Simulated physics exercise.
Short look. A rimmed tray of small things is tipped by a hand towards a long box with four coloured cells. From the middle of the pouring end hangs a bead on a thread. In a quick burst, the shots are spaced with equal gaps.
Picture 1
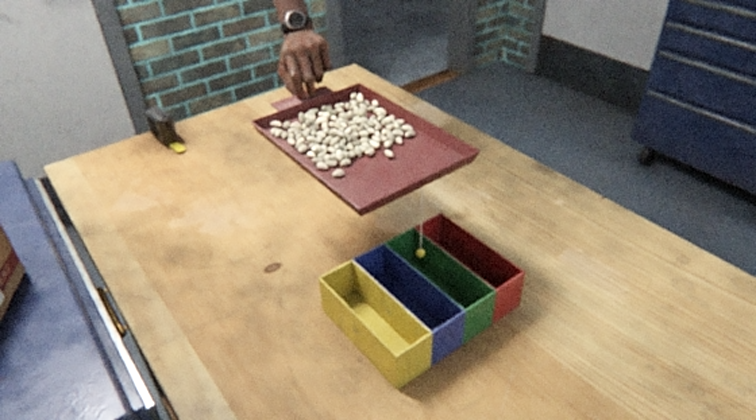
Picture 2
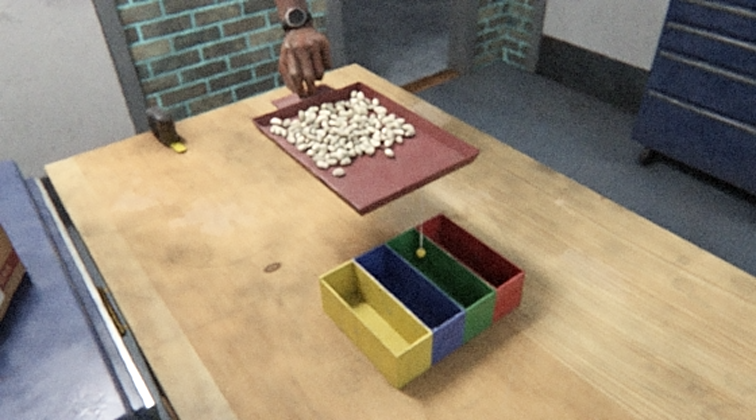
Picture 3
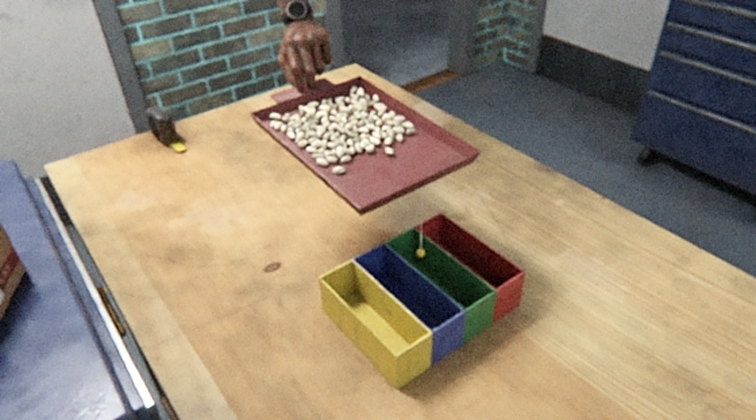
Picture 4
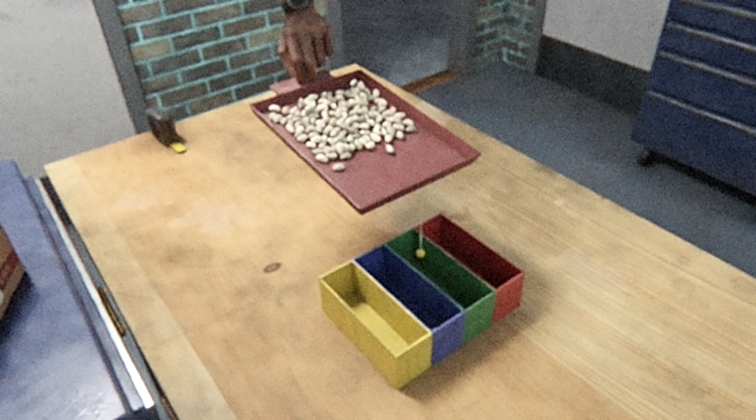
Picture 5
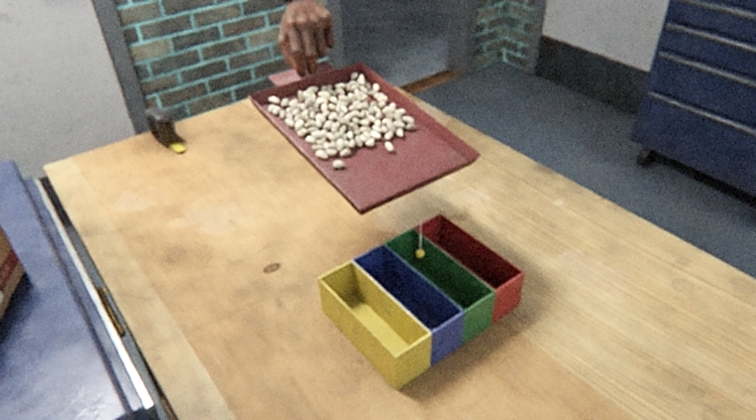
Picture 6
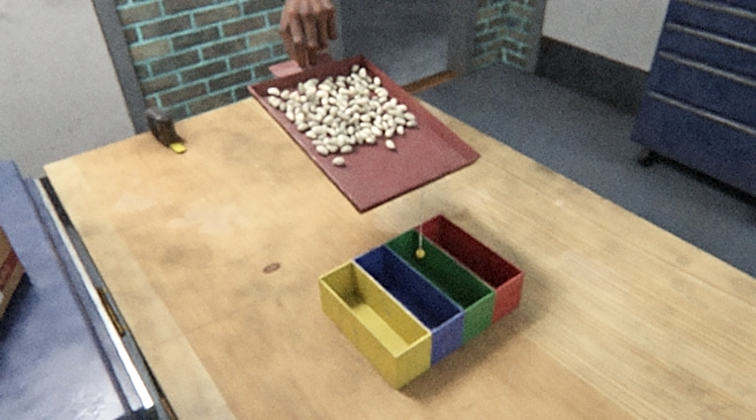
Red tray of white beans above a four-coloured box on a wooden table, a hand slowly raising its far end.
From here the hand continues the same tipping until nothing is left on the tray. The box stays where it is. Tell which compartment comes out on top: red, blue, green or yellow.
It is red that comes out on top.
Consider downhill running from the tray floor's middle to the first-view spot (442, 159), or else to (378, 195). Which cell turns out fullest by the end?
Try 1 - the red cell / try 2 - that yellow cell.
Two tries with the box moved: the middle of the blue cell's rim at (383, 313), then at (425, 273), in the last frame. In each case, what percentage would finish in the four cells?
First 40 %, then 100 %.
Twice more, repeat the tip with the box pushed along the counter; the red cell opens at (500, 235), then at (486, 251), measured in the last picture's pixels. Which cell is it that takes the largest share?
Case 1 - the cell in green; case 2 - the red one.
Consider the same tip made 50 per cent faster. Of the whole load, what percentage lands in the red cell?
That works out at roughly 40 per cent.
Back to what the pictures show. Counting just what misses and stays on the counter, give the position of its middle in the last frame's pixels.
I'd put the middle somewhere around (566, 280) in the last picture.
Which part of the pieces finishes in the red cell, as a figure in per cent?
My estimate is some 40 %.
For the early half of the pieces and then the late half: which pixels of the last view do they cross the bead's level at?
Initially about (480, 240); subsequently about (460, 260).
Shortly afterwards, tray tipped steeply; all but a few on the tray; only a few in the red cell; only a few in the green cell; only a few falling or outside the box.
Next, tray tipped right over; near half on the tray; a little in the red cell; a little in the blue cell; a little in the green cell; near a quarter falling or outside the box.
Some moments later, tray tipped past a quarter turn; near a third in the red cell; near a quarter in the green cell; near a quarter in the blue cell; near a quarter falling or outside the box.
In the end, tray tipped past a quarter turn; near a third in the red cell; near a quarter in the green cell; near a quarter in the blue cell; none at all in the yellow cell; near a quarter outside the box.
